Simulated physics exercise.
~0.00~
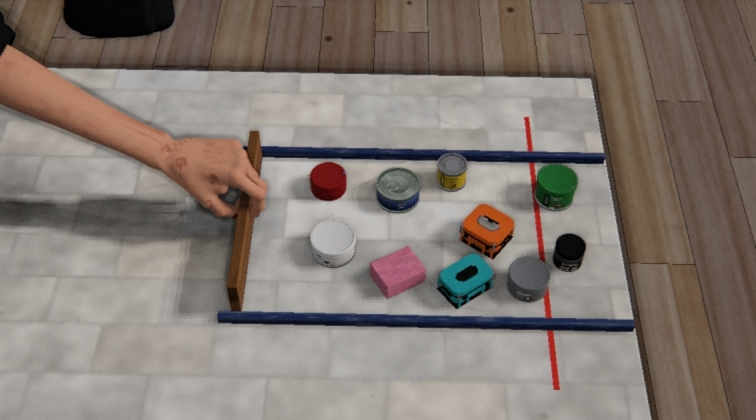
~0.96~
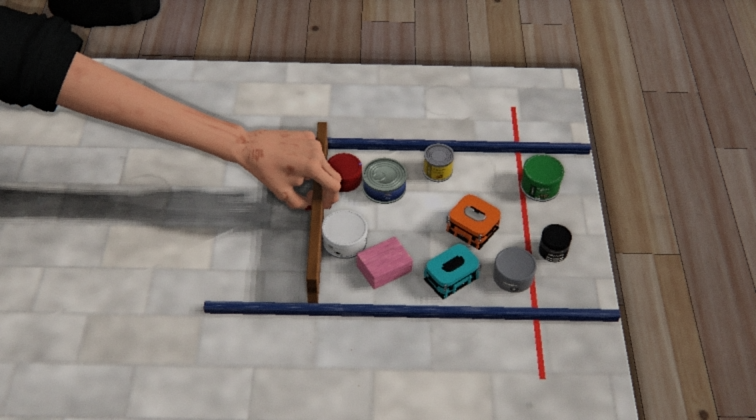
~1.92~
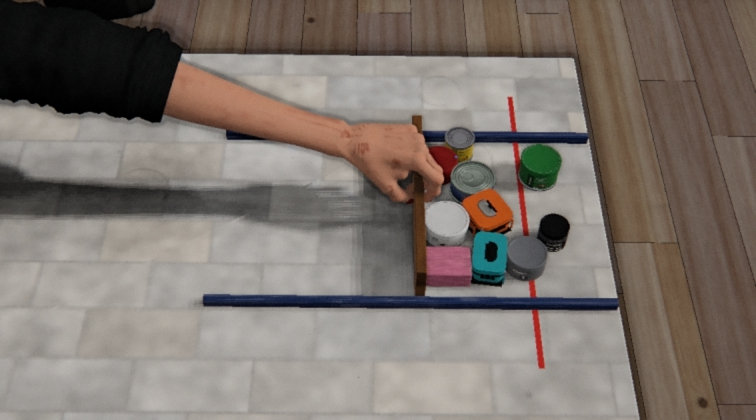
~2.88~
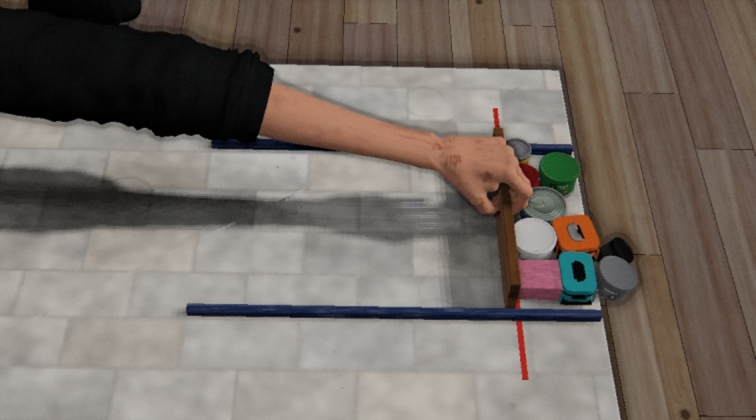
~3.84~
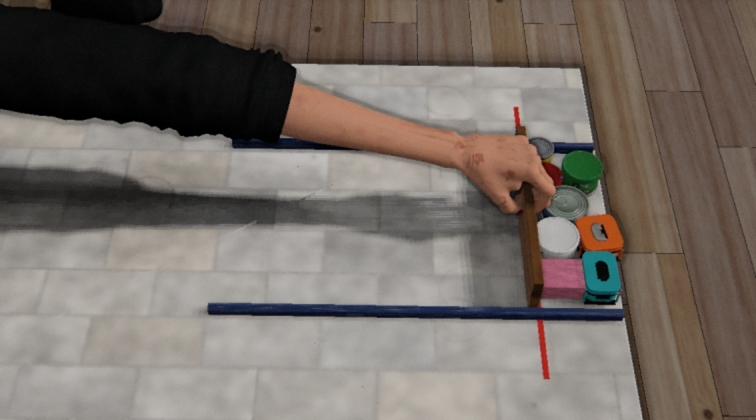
A hand slides an upright wooden board rightward across a pale tiled tabletop, seen from above at an angle with wooden flooring beyond. Between two dark blue rails sit a red lid, white tin, pink block, orange and teal containers, and several small tubs, with green, grey and black ones near a red line at the right. The board gathers the red and white items first, then bunches the rest together. It pushes the crowd past the line, and the grey and black tubs reach the right edge. Finally the board halts just beyond the line, those two gone and the others still packed at the edge.
